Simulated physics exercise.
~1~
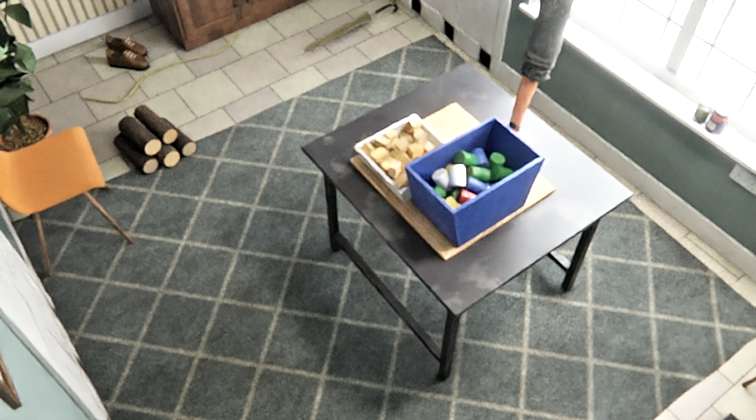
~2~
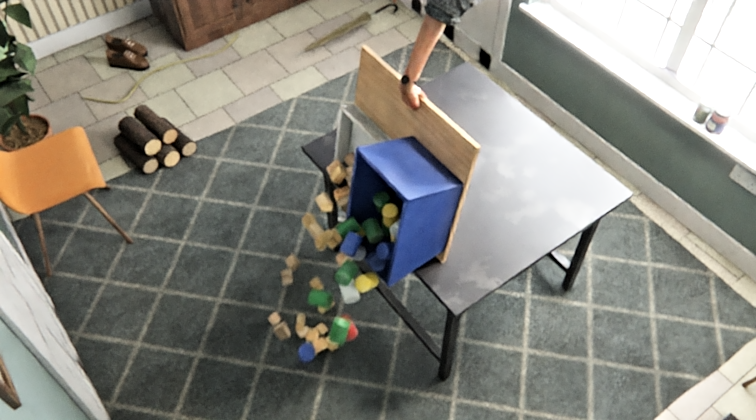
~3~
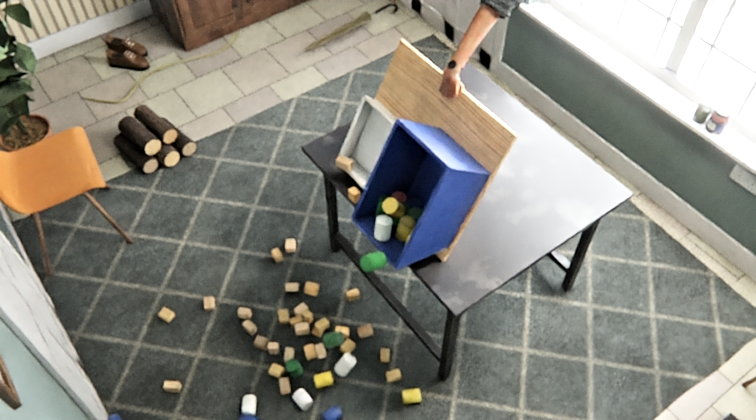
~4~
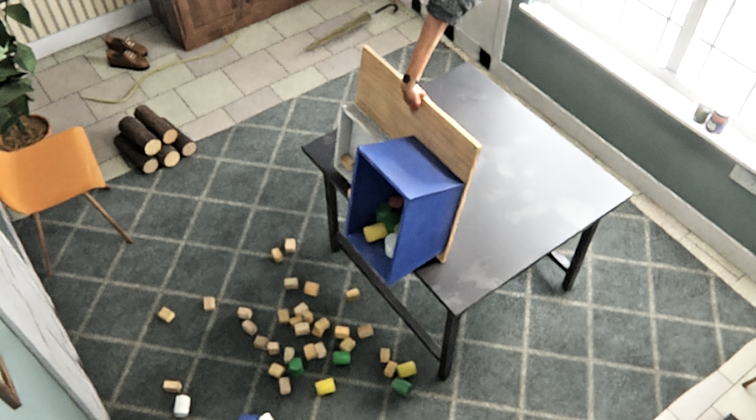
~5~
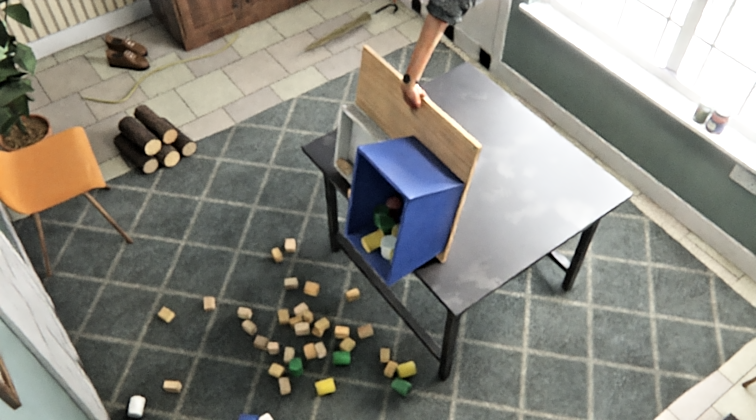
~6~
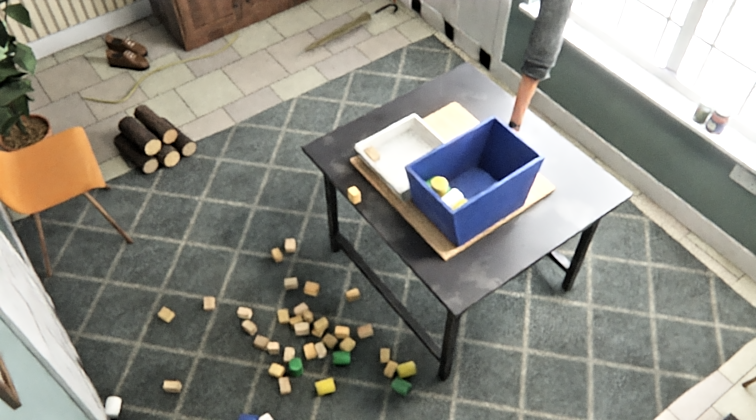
The footage shows a hand tilting a plywood board on a table, spilling wooden blocks and colourful jars from a white tote and a blue tote onto the rug, then partly lowering and raising it again before laying it flat, with a few jars left in the blue tote.
